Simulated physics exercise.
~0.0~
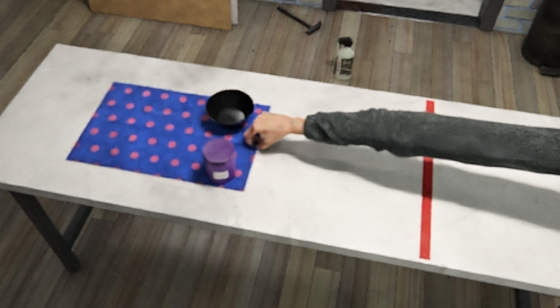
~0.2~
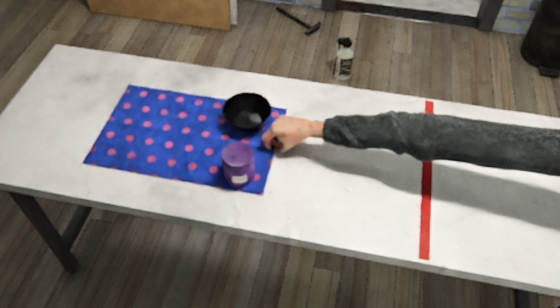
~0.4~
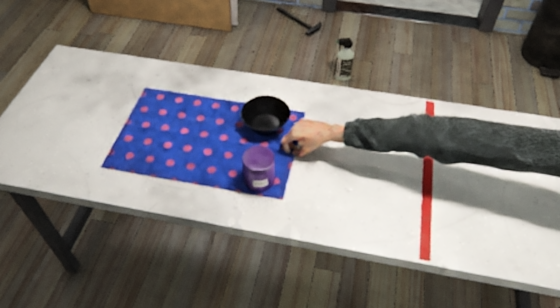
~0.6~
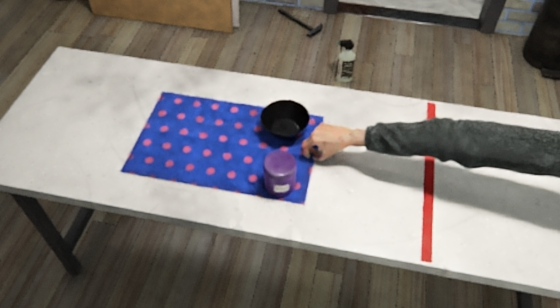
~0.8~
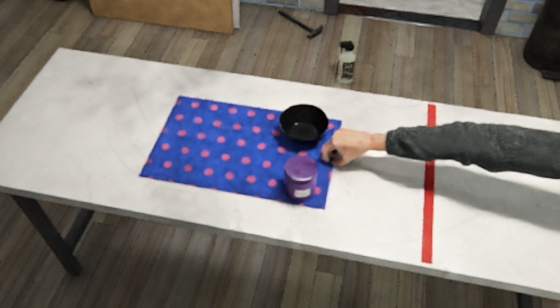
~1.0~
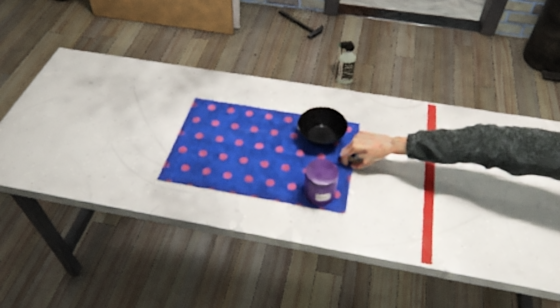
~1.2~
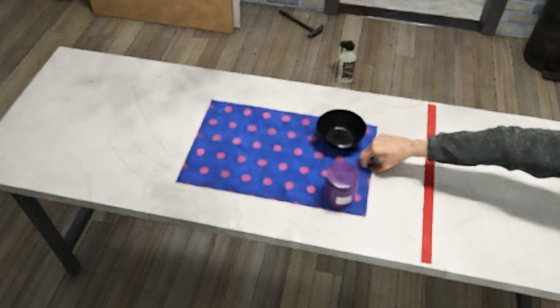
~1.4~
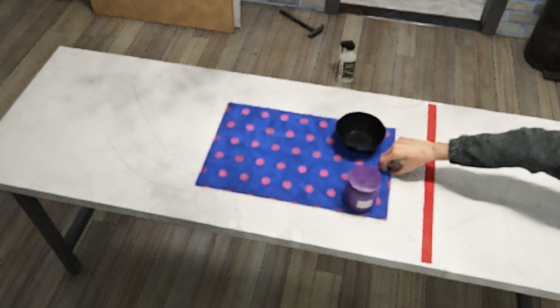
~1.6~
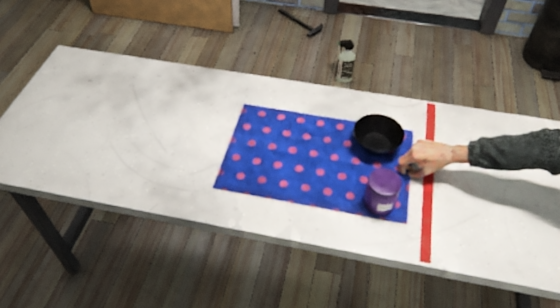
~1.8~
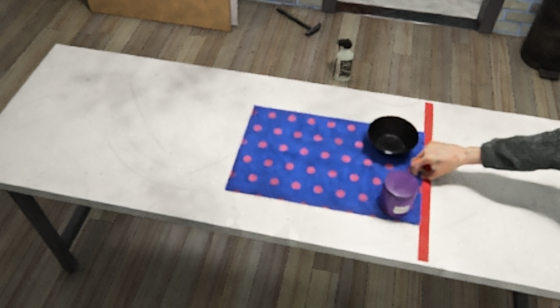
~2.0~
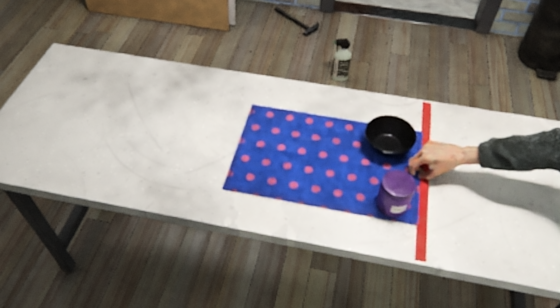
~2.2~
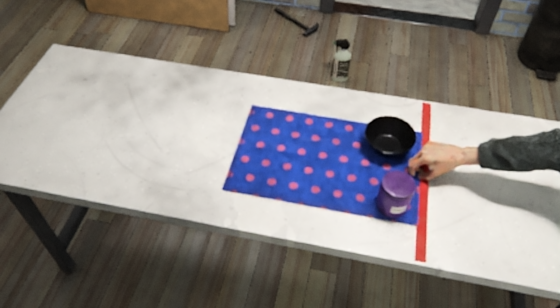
At the start, a hand in a dark grey sleeve grips the right edge of a blue cloth with pink dots, spread near the left side of a long white table. A black bowl and a purple jar sit near the cloth's right end, the bowl behind the jar. The hand pulls the cloth steadily to the right, and both objects ride along with it toward a strip of red tape. When the cloth's edge reaches the tape, the hand stops pulling. The bowl and jar remain on the cloth, upright and still, with the hand still at its edge.
